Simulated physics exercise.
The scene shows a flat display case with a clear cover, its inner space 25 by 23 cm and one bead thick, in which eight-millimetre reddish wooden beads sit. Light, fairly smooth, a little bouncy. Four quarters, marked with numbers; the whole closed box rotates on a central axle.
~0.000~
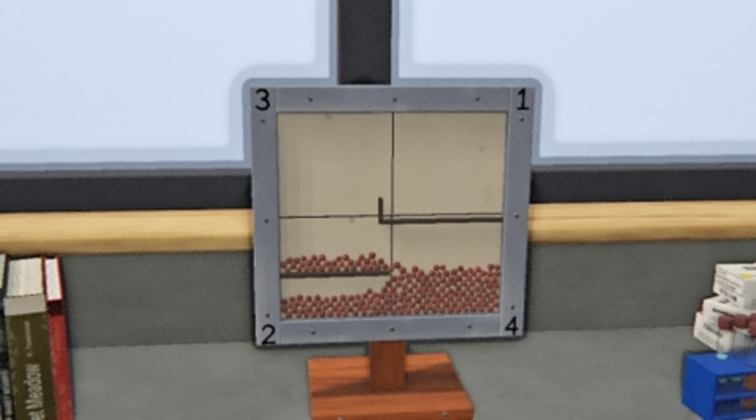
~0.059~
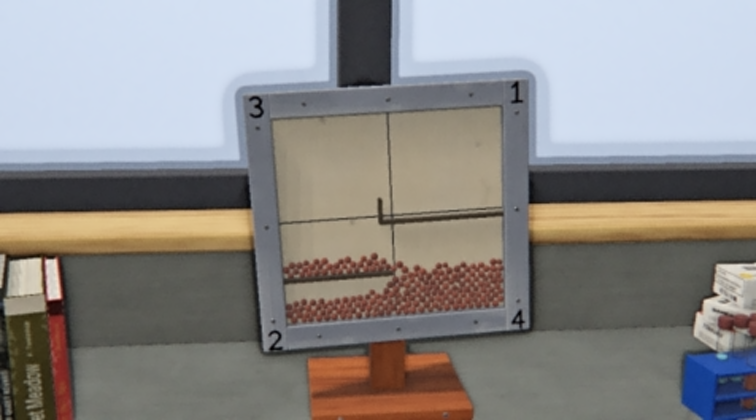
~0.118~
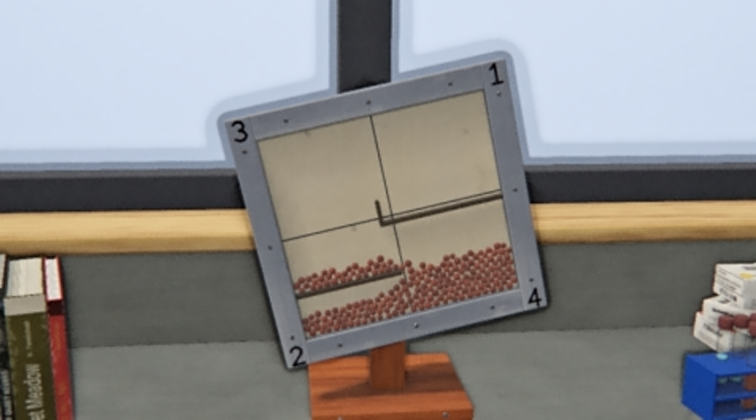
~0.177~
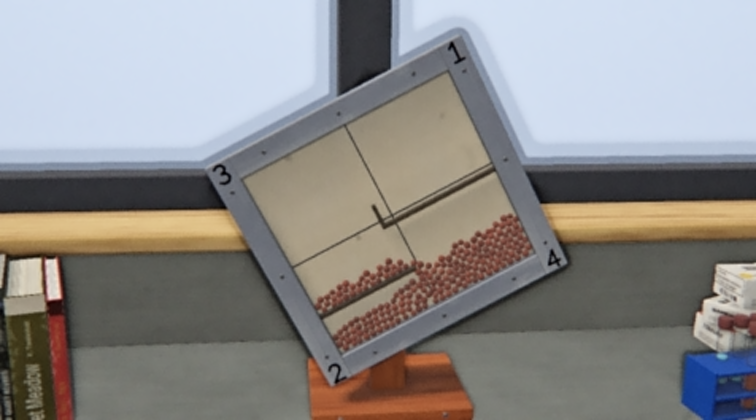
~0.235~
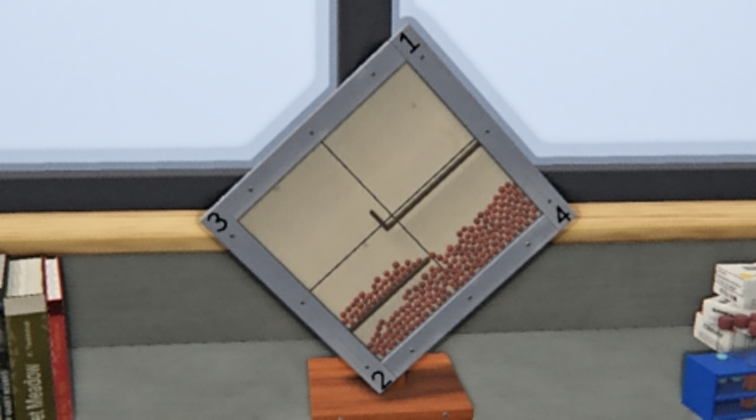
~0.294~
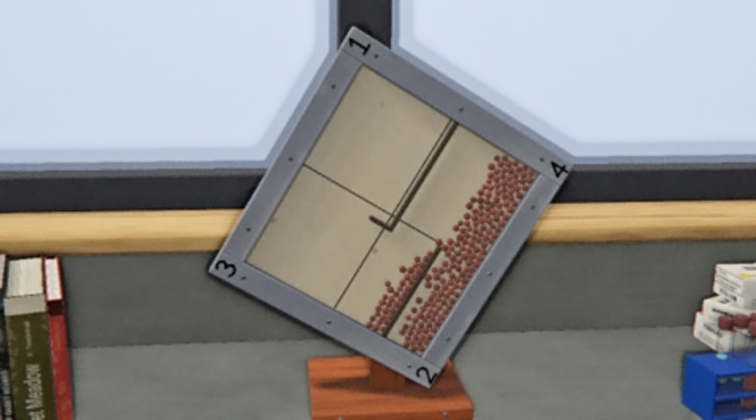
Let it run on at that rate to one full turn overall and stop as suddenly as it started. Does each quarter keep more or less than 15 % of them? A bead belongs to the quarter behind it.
No. 1: More; no. 2: Less; no. 3: Less; no. 4: More than 15 %.
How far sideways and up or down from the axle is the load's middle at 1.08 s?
Roughly 1 cm to the left of the axle and 7 cm below it.
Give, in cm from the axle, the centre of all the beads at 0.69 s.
Close to 6 cm rightward and 1 cm higher than the axle.
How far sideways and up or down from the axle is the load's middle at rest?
Some 6 cm right and 5 cm below.
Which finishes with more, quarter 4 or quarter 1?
Quarter 4.
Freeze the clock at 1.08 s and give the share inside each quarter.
Quarter 1: 35; quarter 2: 5; quarter 3: 5; quarter 4: 55.
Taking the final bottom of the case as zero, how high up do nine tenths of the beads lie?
That height is around 14 cm.
After 1.08 s it has turned 270°, the beads' middle is 1 cm left of and 7 cm below the axle; by quarter, no. 1, 35 %, no. 2, 5 %, no. 3, 5 %, no. 4, 55 %.
After 1.49 s it has turned 360°, the beads' middle is 9 cm right of and 3 cm below the axle; by quarter, no. 1, 40 %, no. 4, 60 %.
At rest by 2.6 s, no. 1, 40 %, no. 2, 10 %, no. 3, 0 %, no. 4, 50 %.
